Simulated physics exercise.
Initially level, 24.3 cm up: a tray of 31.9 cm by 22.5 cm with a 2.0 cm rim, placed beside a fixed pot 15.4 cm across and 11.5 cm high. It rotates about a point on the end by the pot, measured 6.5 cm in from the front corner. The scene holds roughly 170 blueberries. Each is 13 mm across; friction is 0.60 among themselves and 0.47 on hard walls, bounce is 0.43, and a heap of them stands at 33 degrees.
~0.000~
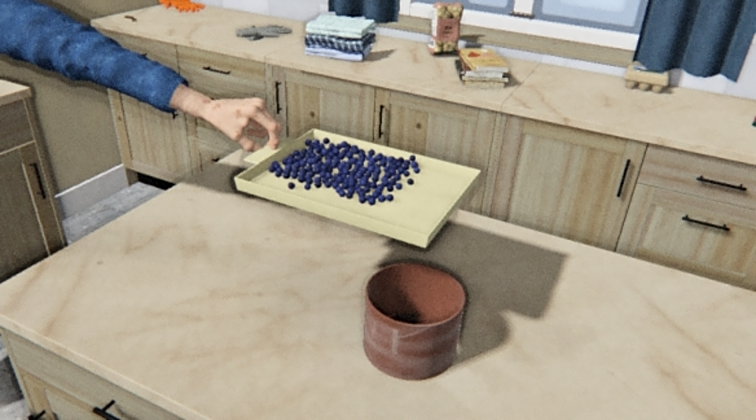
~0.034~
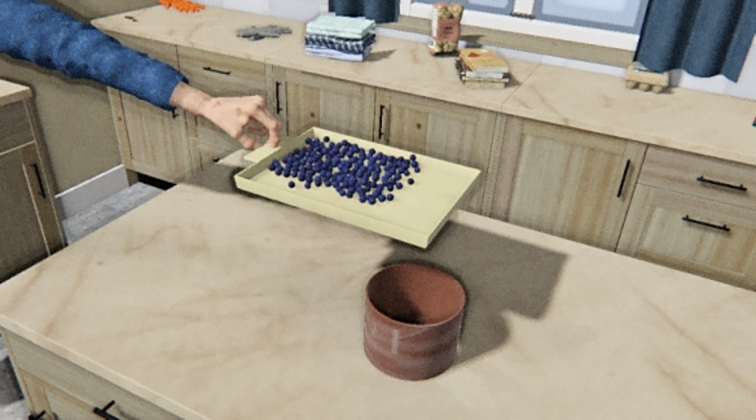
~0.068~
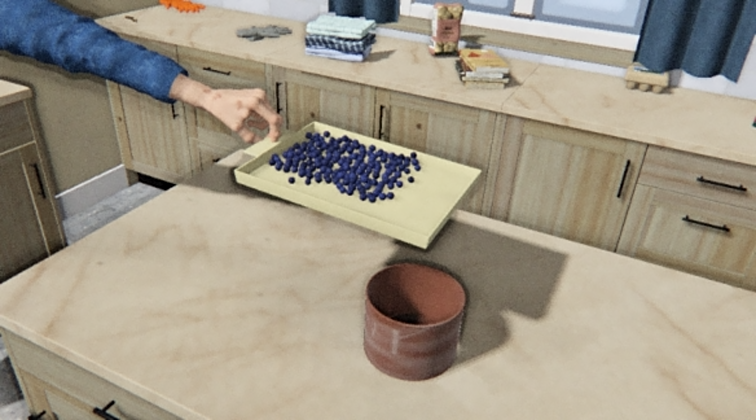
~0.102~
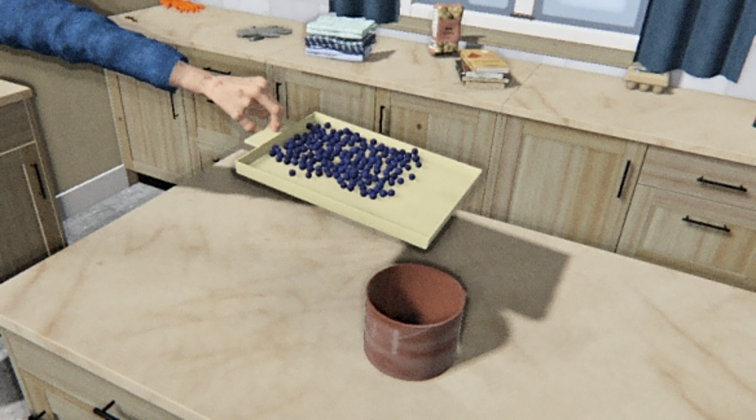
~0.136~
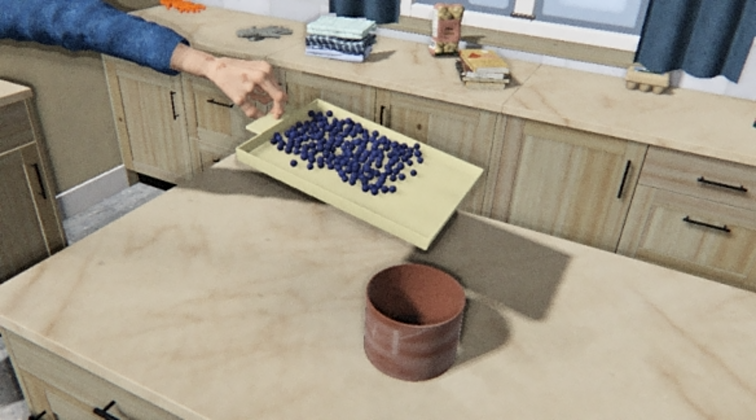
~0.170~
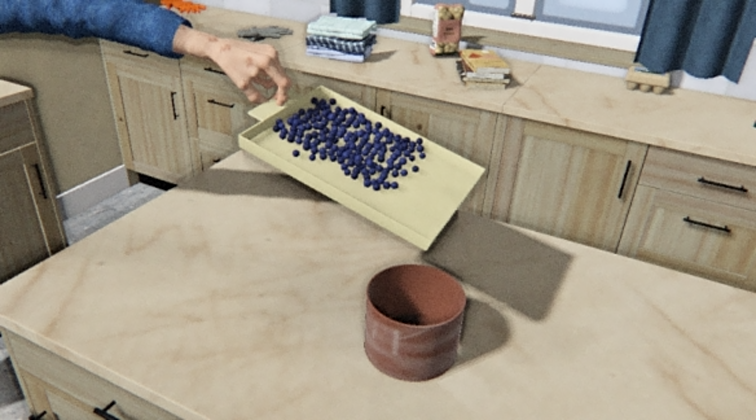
A pale yellow tray of blueberries, with a hand at its left end, slowly tilted as that end rose above a kitchen counter, its right end staying low near a reddish-brown pot.
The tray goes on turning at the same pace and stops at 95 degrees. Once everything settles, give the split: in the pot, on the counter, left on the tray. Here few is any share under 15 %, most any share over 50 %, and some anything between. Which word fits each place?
Pot: Few; counter: Most; left on the tray: Few.
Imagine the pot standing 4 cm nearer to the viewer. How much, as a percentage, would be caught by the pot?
Near 5 per cent in that case.
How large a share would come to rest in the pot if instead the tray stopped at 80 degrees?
0 percent.
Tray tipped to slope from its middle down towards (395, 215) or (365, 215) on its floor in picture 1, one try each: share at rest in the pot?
First try: About 20 percent; second try: About 35 percent.
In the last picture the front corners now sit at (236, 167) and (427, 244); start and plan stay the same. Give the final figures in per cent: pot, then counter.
Pot: 40, counter: 55.
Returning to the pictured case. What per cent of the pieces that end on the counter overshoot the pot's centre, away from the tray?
I'd put it at close to 100 per cent.
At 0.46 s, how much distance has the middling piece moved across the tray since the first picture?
It has moved some 6 cm from its start.
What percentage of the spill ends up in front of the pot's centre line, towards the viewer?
60 %.
Then, at 0.46 s, tilt 55 degrees; the tray holds 100 %, the pot 0 %.
Then, at 0.65 s, tilt 81 degrees; the tray holds 90 %, the pot 0 %.
After 0.97 s, tilt 95 degrees; the tray holds 10 %, the pot 0 %.
By 1.9 s all is still; pot 5 %, counter 95 %, tray 0 %.
